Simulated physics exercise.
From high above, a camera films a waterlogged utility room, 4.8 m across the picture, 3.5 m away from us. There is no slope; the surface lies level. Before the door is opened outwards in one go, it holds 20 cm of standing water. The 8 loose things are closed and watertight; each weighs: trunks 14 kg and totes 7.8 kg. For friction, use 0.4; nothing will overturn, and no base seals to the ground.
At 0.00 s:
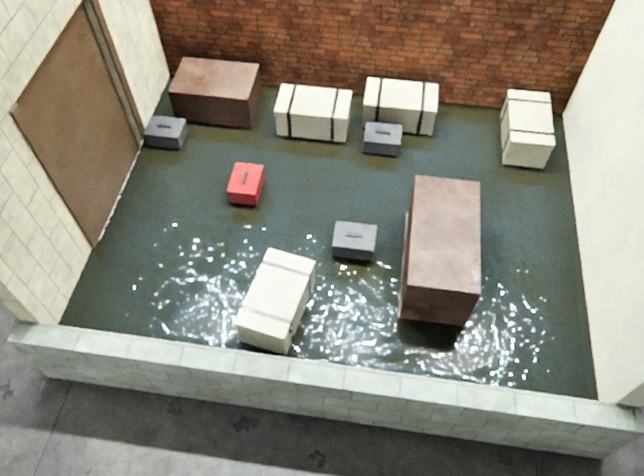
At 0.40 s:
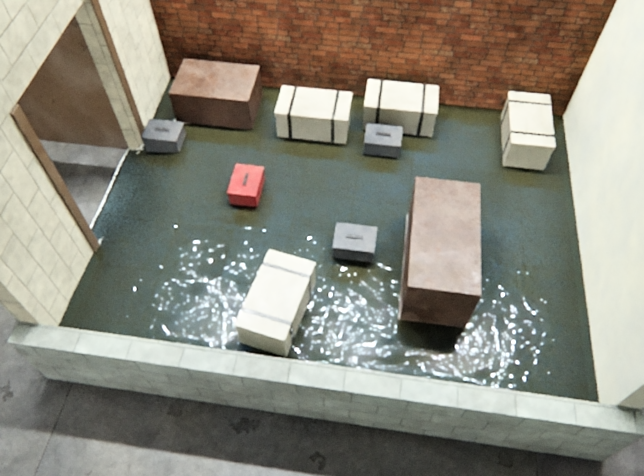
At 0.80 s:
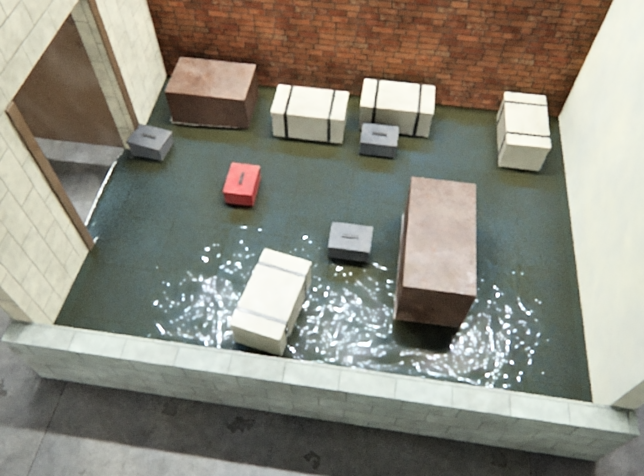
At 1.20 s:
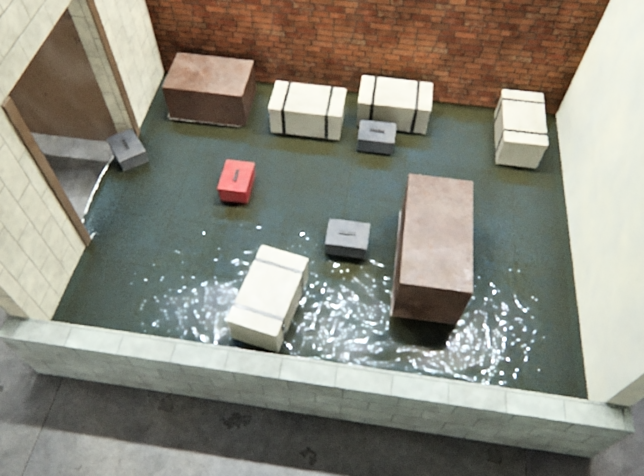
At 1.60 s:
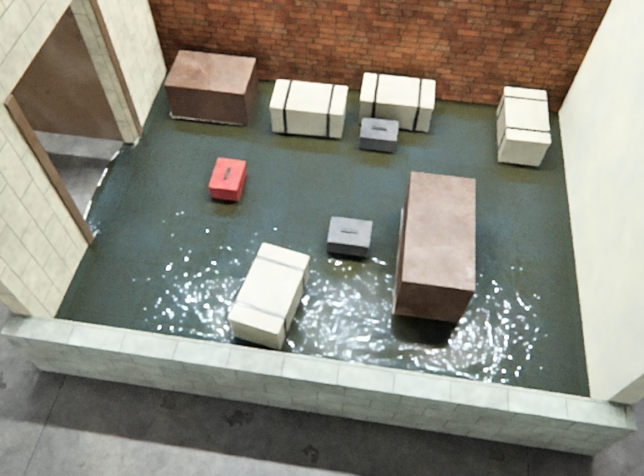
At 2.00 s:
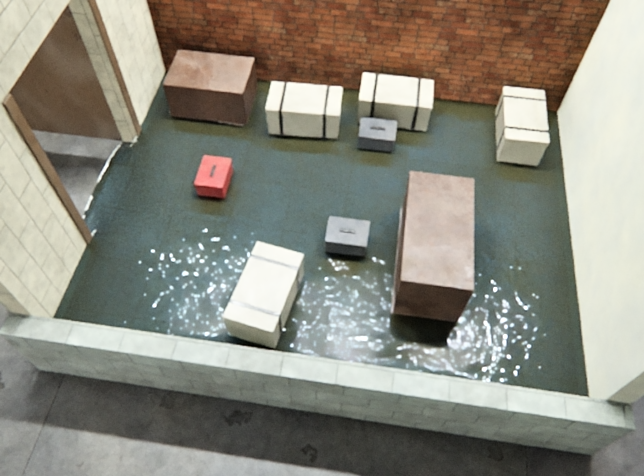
In a flooded room, a door opens and a grey box drifts out, then a red one drifts left.
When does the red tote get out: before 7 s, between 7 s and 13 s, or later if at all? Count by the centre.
It gets out sooner than the earlier limit.
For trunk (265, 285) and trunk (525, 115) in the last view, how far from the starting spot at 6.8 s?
That comes to 120 cm for the first and 40 cm for the second.
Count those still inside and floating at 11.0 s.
By my count, 4.
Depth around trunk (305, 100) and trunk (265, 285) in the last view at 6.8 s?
Depth approx. 15 cm / 16 cm.
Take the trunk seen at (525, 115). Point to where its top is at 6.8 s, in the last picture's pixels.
I'd put it somewhere near (486, 112).
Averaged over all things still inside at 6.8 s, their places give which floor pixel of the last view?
Centre of the remaining things: Roughly (298, 188).
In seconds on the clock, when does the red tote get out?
Around 4.5 s.
After 3.0 s the red tote is near (175, 166), 0.7 m from its start, afloat; 1 of 8 are out; 7 afloat.
After 6.8 s the red tote has gone out (at 4.3 s); 2 of 8 are out; 6 afloat.
After 11.0 s the red tote has gone out (at 4.3 s); 4 of 8 are out; 4 afloat.
After 15.0 s the red tote has gone out (at 4.3 s); 5 of 8 are out; 3 afloat.
